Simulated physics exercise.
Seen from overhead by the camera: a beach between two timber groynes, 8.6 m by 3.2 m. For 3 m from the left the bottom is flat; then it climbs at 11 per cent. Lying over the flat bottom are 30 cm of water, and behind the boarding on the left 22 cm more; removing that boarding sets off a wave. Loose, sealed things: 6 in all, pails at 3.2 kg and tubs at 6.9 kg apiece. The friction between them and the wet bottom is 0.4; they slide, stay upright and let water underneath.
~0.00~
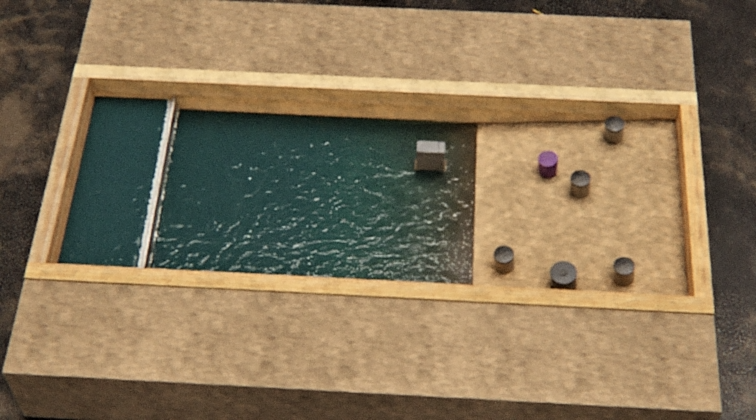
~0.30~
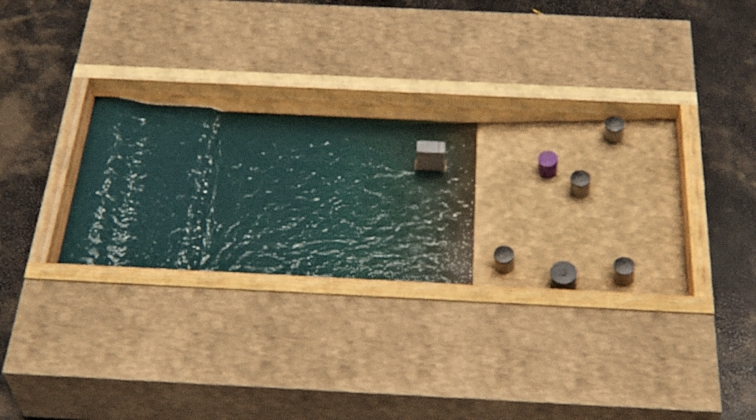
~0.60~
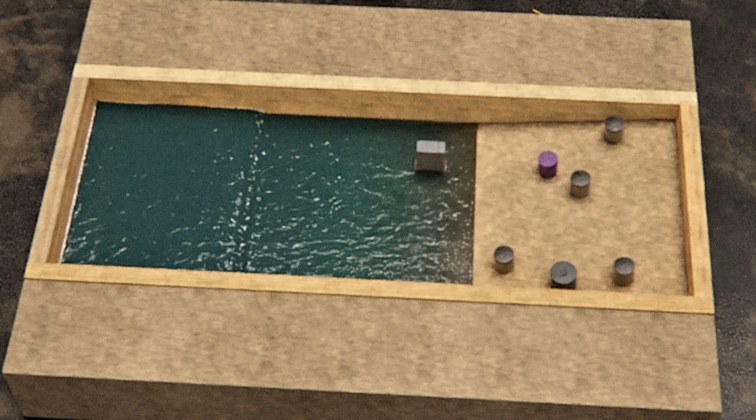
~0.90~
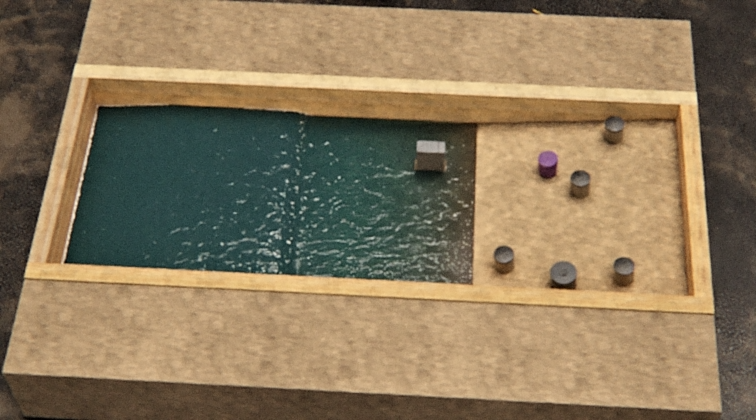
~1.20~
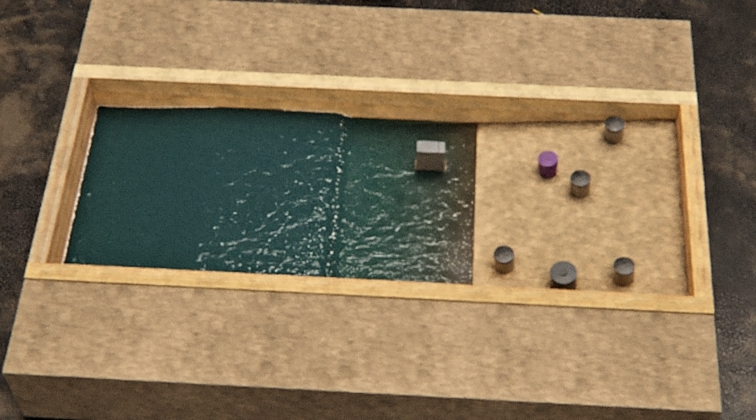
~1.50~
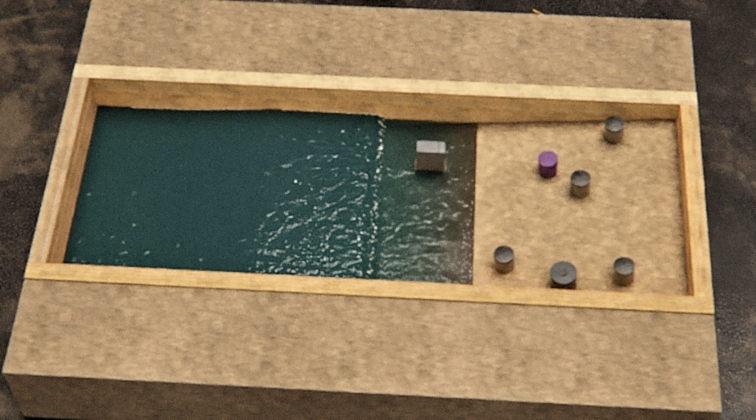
A white board near the left end of a timber-edged tank disappears, and a low, foamy ripple forms in the dark green water. The ripple travels right across the pool, nearing the gray block, while the purple pail and the gray containers on the sand stay still.
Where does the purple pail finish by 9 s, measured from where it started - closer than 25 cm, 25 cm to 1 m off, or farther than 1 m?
It finishes 25 cm to 1 m from its start.
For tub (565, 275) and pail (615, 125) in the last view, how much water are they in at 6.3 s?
Close to 2 and 1 centimetres.
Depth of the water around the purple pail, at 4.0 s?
Depth approx. 5 cm.
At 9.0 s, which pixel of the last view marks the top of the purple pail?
Look around (592, 152) in the last view.
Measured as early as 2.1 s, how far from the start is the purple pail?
About 0 cm out of place.
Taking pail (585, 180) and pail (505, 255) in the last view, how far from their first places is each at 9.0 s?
They've ended up 10 cm and 100 cm away, in that order.
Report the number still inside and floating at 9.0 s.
It comes to 0 of them.
After 2.1 s the purple pail is near (550, 159), 0.0 m from its start, aground; 0 afloat.
After 4.0 s the purple pail is near (587, 154), 0.5 m from its start, aground; 0 afloat.
After 6.3 s the purple pail is near (592, 152), 0.6 m from its start, aground; 0 afloat.
After 9.0 s the purple pail is near (592, 152), 0.6 m from its start, aground; 0 afloat.
